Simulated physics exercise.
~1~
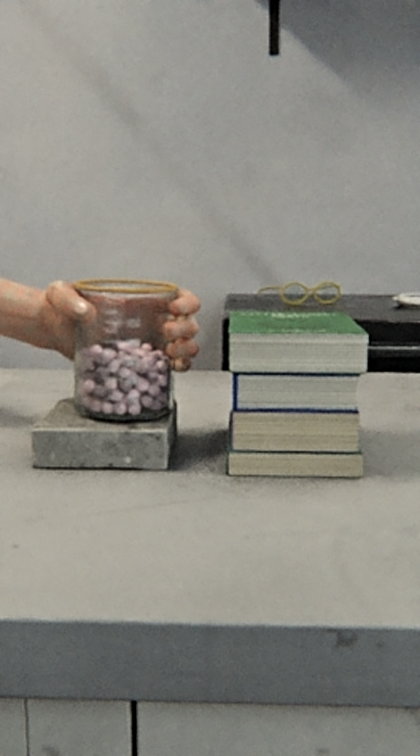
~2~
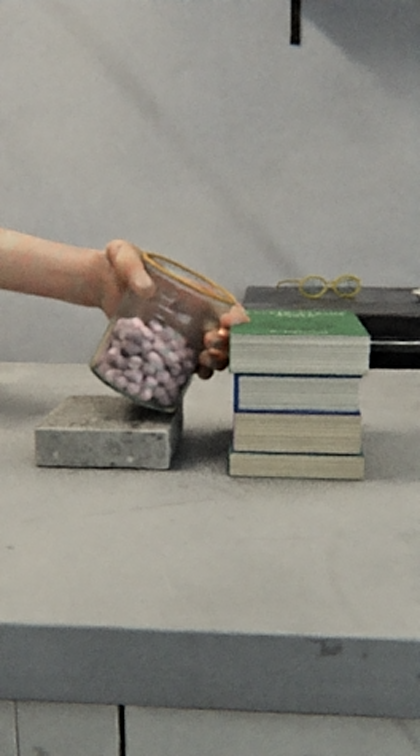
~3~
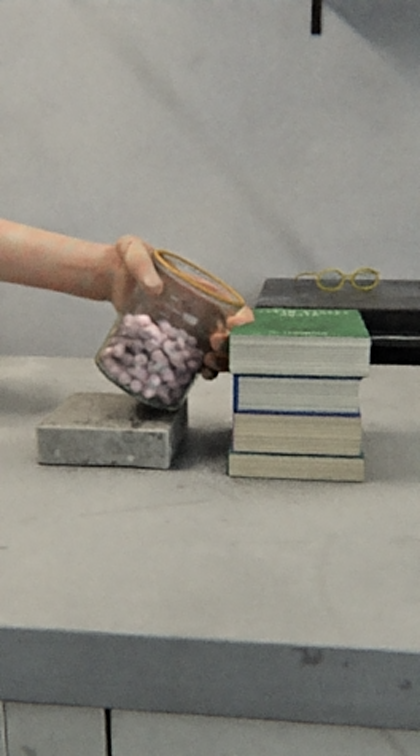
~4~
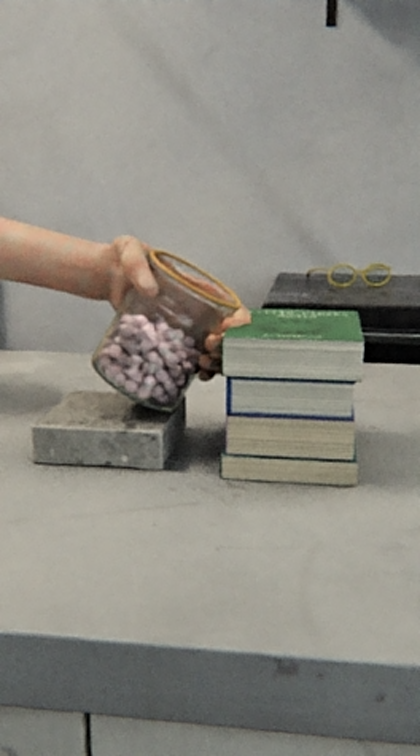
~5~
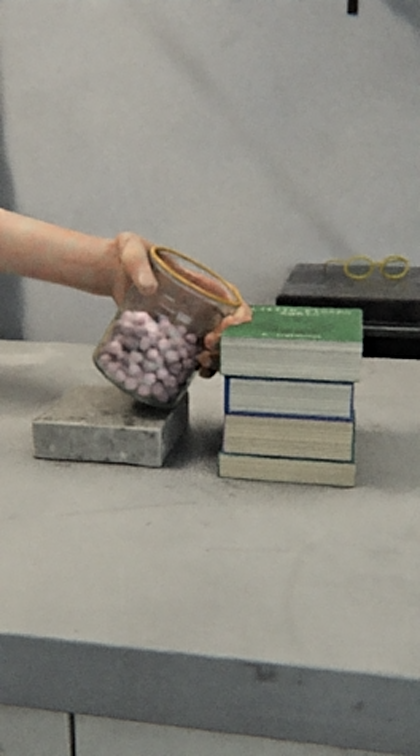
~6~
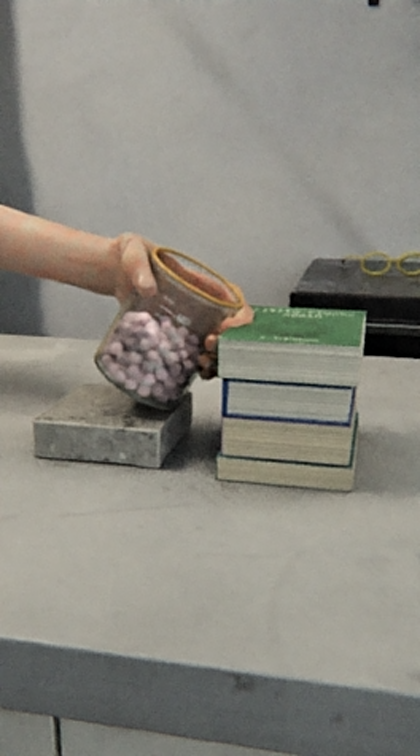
A clear glass beaker with a yellowish rim, partly filled with small pinkish-purple pieces, is held by a hand reaching in from the left. It stands upright on a gray stone slab on a gray tabletop, seen from the front, with a stack of four books topped by a green cover to the right and yellow glasses on a dark surface behind. The hand tips the beaker rightward until its upper side leans against the books. The view drifts slightly sideways as the hand keeps hold. The beaker stays propped at a slant, with all its contents still inside.
